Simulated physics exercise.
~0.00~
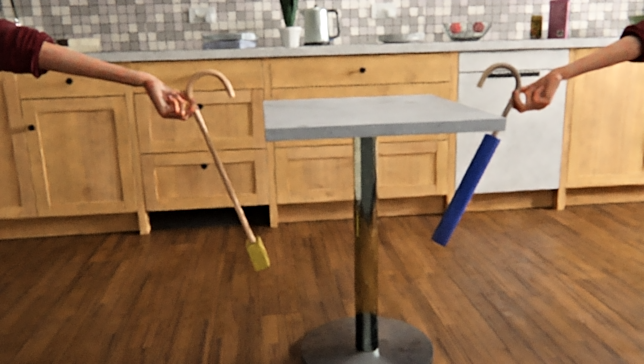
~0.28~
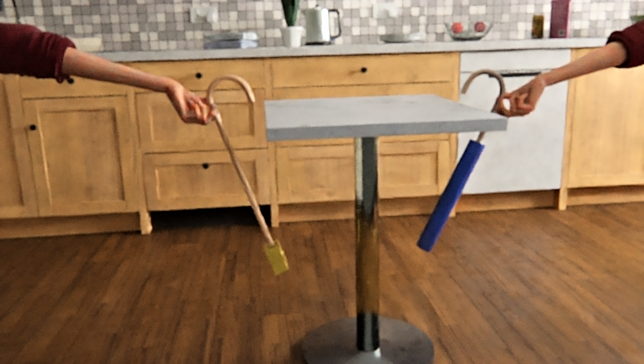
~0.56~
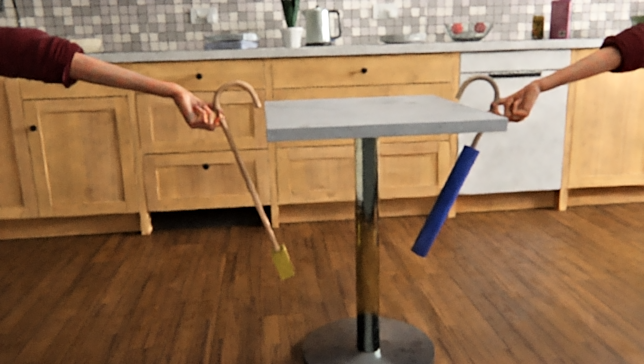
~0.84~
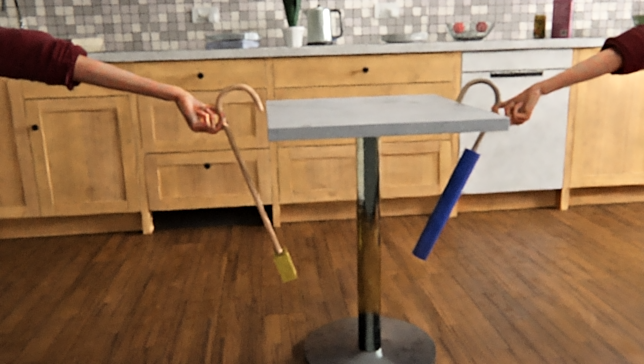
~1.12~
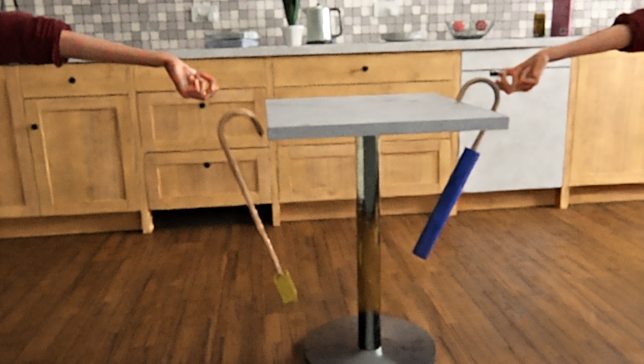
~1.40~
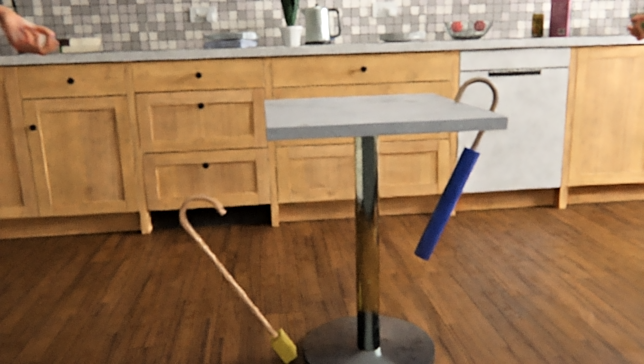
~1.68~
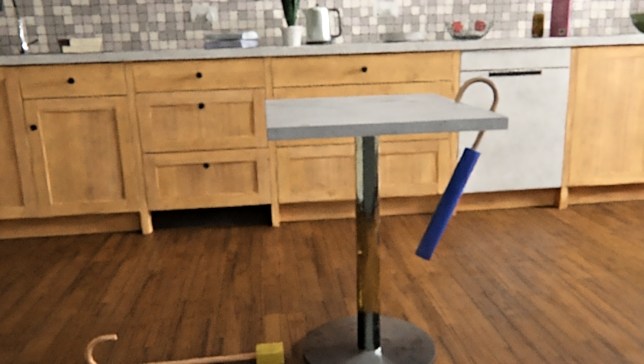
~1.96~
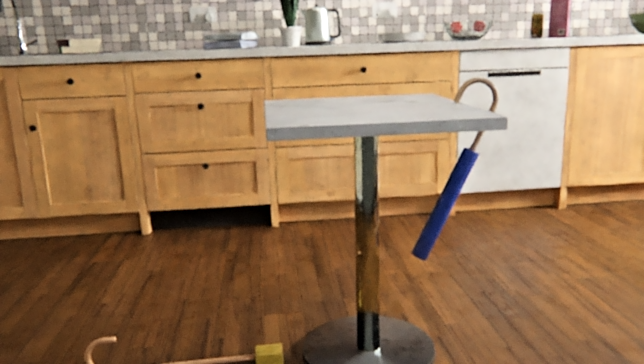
Blue and yellow hooked sticks being hung on opposite table edges by two hands, the yellow falling to the floor once released.
